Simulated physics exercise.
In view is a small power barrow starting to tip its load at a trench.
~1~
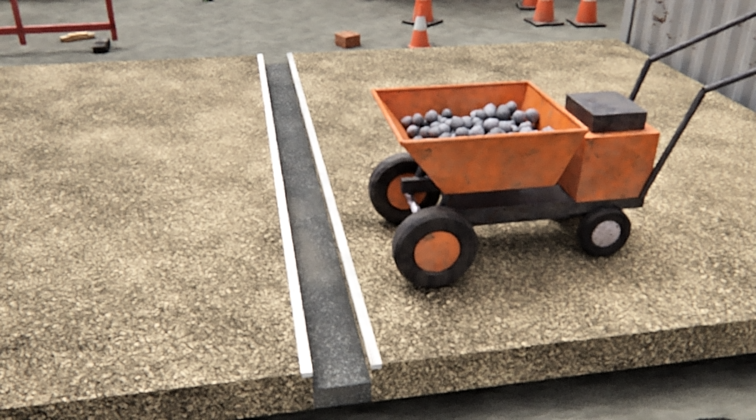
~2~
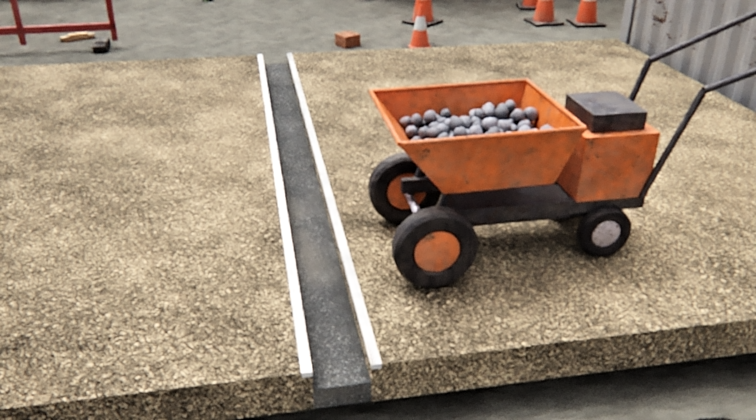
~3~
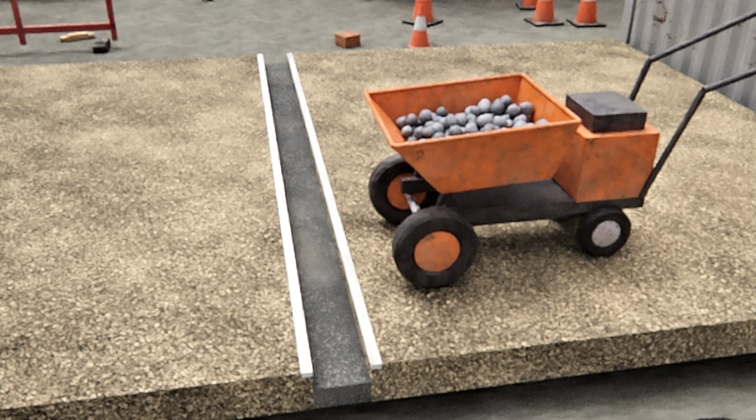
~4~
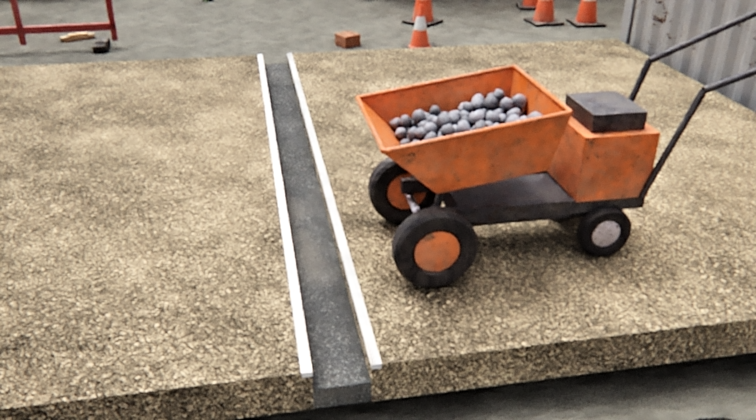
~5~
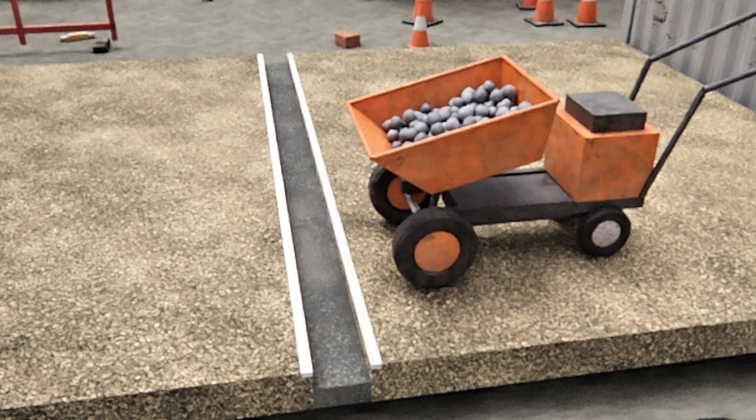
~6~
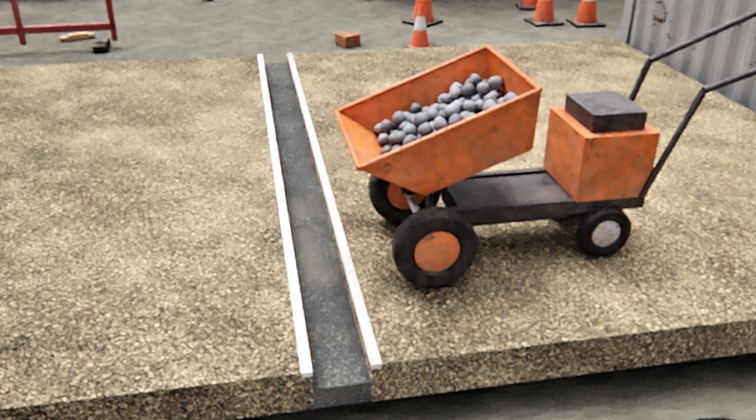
An orange power barrow slowly tilts its skip of grey cobbles left toward a narrow trench.
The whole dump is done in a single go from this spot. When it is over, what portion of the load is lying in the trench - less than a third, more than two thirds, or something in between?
Not even a third of the load lands in the trench.
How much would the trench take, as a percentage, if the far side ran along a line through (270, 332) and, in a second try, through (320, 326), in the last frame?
The share would be 60 % first and 0 % second.
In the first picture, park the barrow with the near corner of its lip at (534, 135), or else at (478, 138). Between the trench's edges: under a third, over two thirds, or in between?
At spot one the answer is below one third, and at spot two it is in the middle band.
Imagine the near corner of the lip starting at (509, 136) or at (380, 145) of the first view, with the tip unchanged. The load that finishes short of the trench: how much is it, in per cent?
I'd expect close to 40 per cent and then close to 0 per cent.
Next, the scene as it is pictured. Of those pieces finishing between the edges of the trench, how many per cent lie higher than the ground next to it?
About 30 in a hundred.
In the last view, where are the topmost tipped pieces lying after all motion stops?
The top settles at about (272, 249).
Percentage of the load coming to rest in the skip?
Roughly 10 per cent.
Shortly afterwards, skip tipped steeply; the whole lot in the skip.
Next, skip tipped right over; near two thirds in the skip; only a few in or heaped over the trench; near a quarter beyond it; only a few falling.
Some moments later, skip tipped right over; near a quarter in the skip; a little in or heaped over the trench; the bulk beyond it.
In the end, skip tipped right over; a little in the skip; a little in or heaped over the trench; the bulk beyond it.
